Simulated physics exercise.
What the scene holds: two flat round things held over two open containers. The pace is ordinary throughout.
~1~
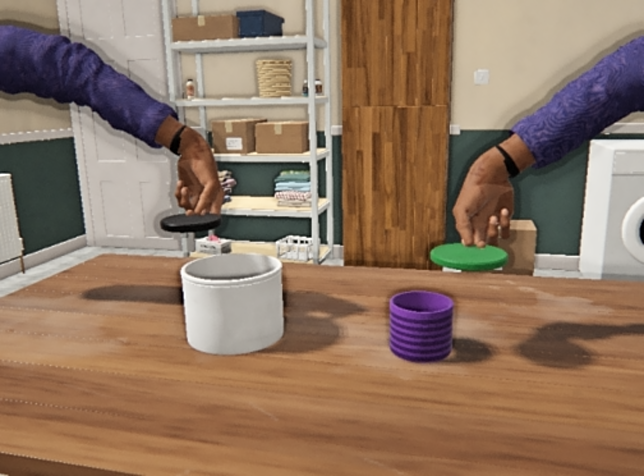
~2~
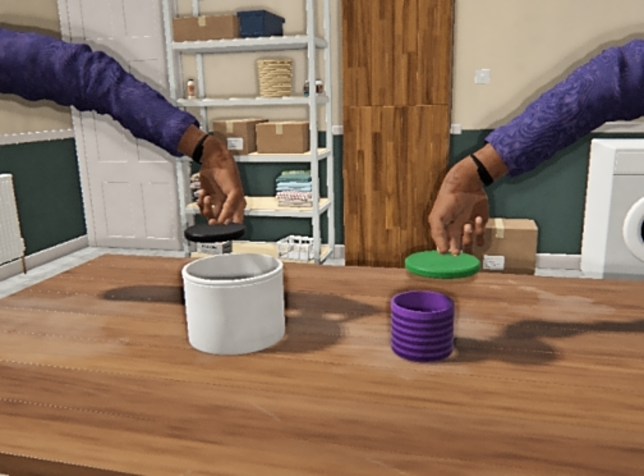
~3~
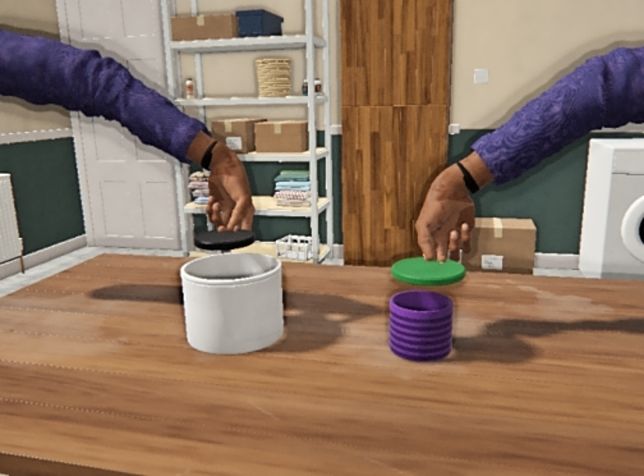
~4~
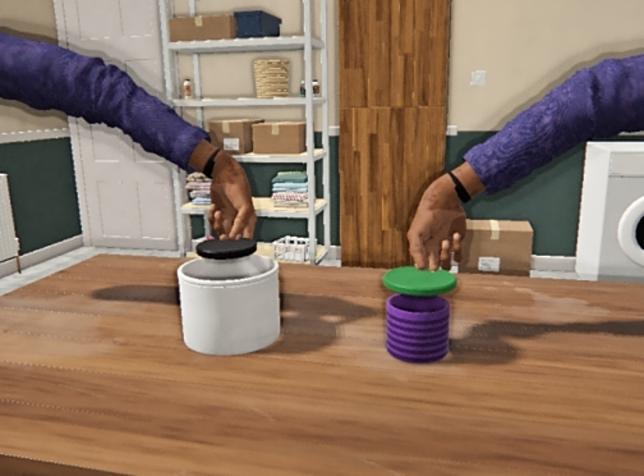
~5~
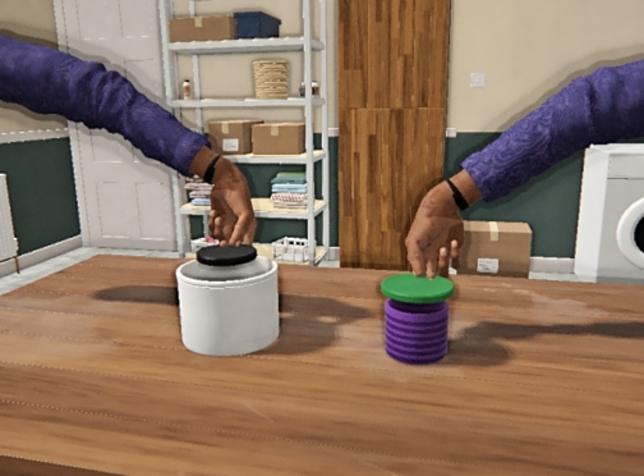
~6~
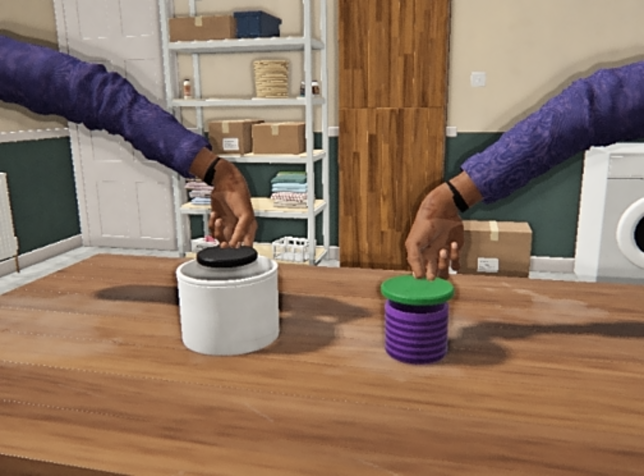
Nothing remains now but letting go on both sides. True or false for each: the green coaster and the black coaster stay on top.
Verdicts: Green coaster - true, black coaster - false.
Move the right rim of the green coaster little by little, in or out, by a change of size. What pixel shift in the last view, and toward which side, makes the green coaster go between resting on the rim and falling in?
Shift needed: About 8 pixels, direction left.
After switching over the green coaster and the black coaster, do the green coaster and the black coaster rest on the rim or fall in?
The green coaster falls in; the black coaster sits on the rim.
Then, 0.12 s past the last view, green coaster sitting on the rim near (417, 299); black coaster travelled a little near (228, 275).
Then, 0.18 s past the last view, green coaster sitting on the rim near (417, 299); black coaster in the air near (230, 313).
Finally, the green coaster rests on the rim, near (417, 299); the black coaster falls in, near (231, 328).
